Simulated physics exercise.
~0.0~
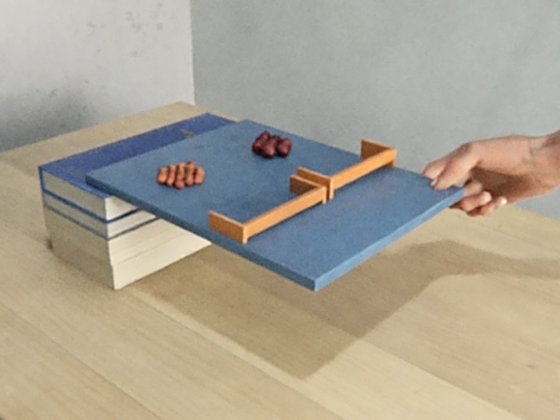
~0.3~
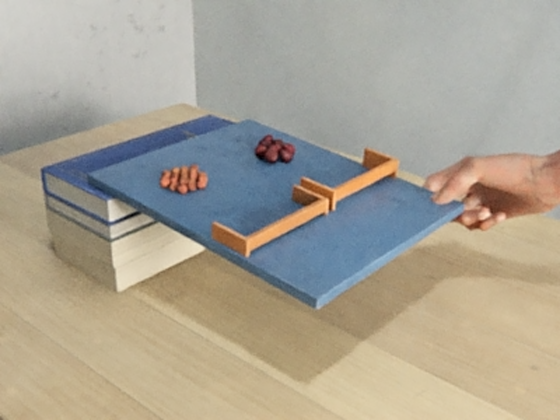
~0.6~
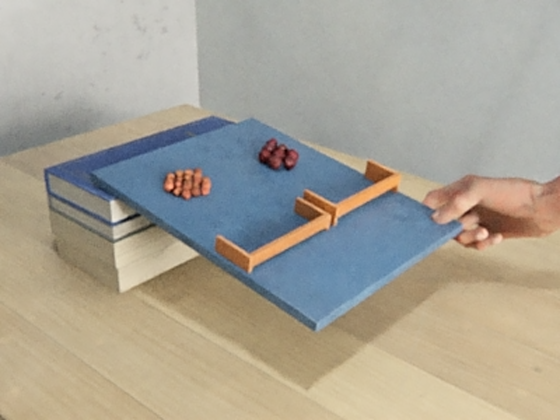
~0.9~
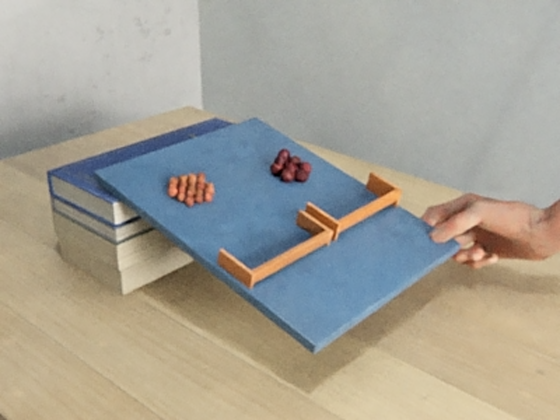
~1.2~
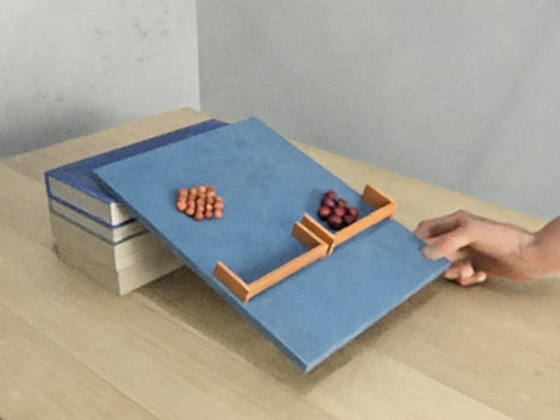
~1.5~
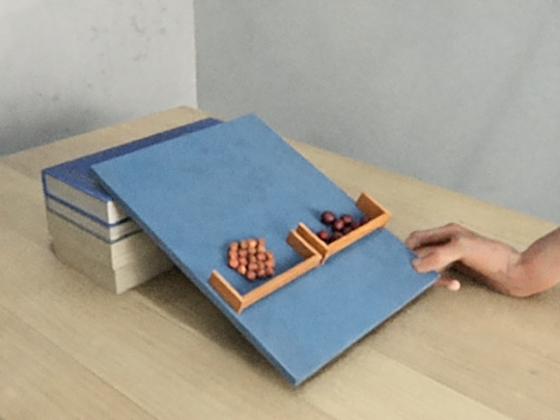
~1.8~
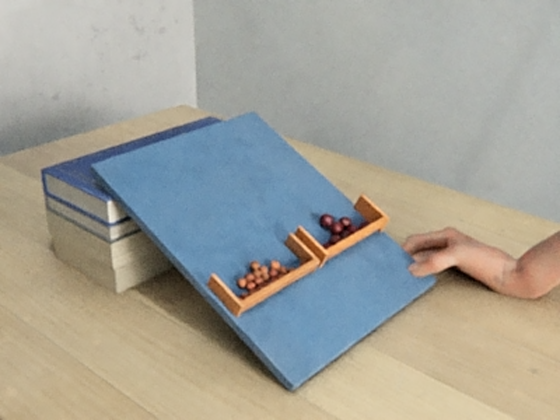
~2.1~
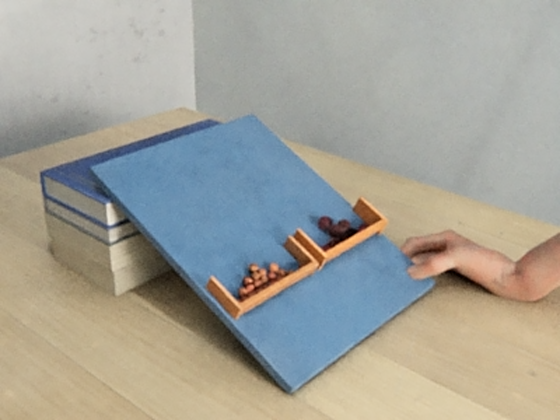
To begin with, a hand at the right holds up one end of a blue board whose other end rests on a stack of books, with two small piles of reddish, bead-like pieces sitting above two orange barriers. The hand gradually lowers its end, and the board tilts more steeply while both piles stay put at first. The darker, farther pile starts sliding first and nears its barrier. The lighter, nearer pile then slides down as well. Finally the board rests sloping against the books, with both piles gathered behind their barriers and the hand still beside it.
